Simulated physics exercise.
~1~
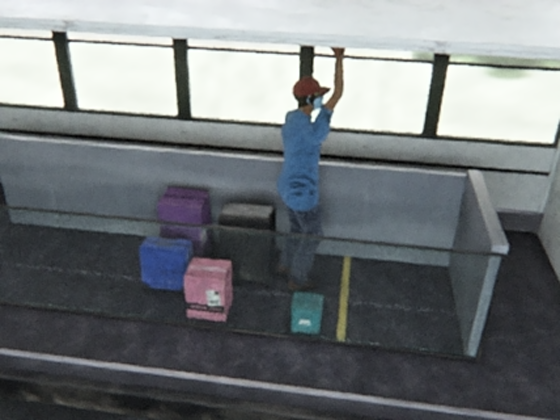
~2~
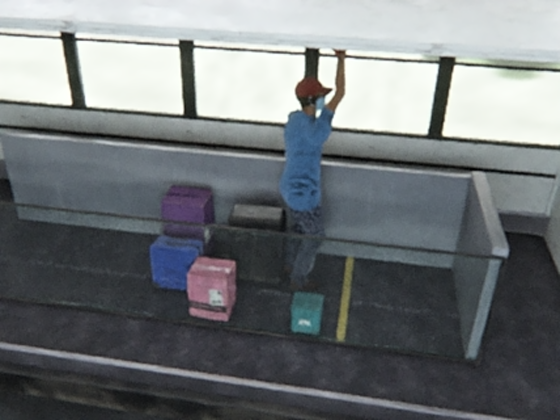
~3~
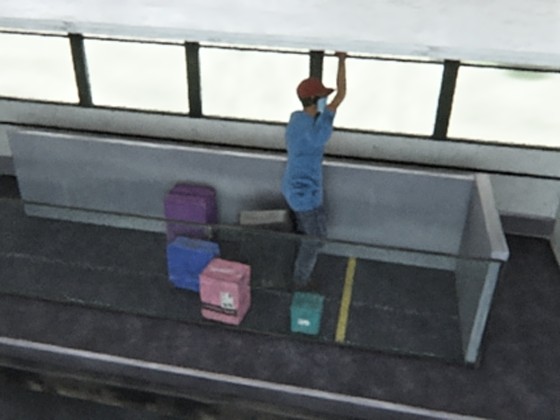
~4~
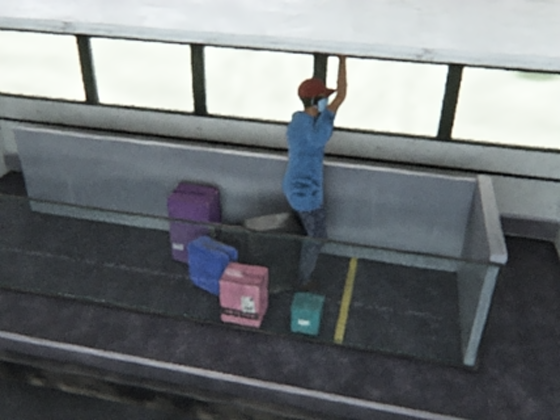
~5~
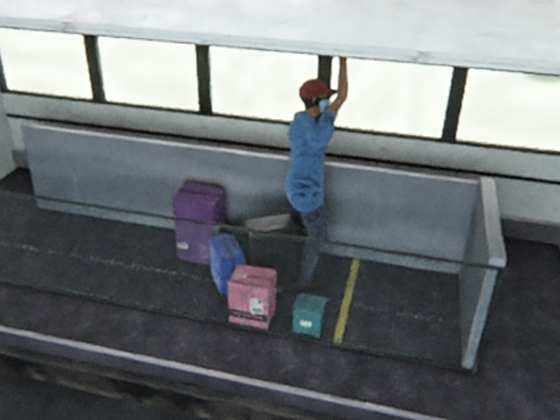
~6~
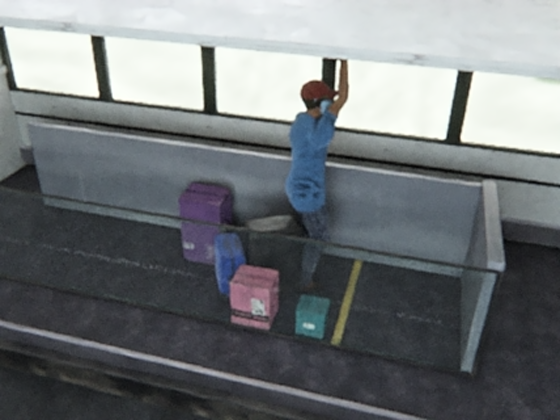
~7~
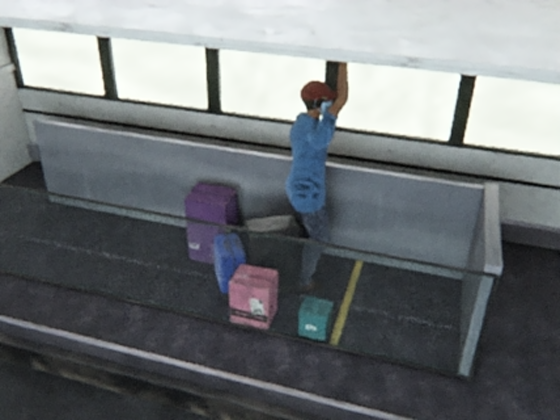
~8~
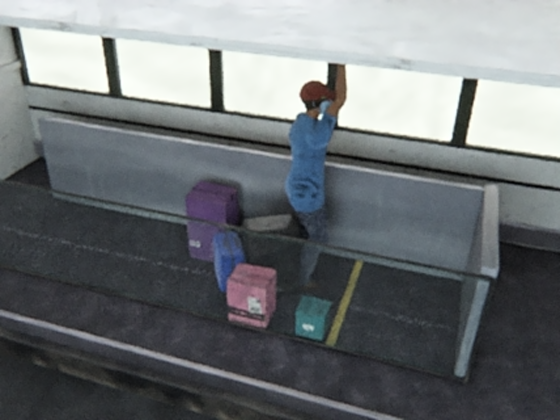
Person in red cap holding overhead rail as blue, pink and black cases slide right, all bags stopping short of yellow line.
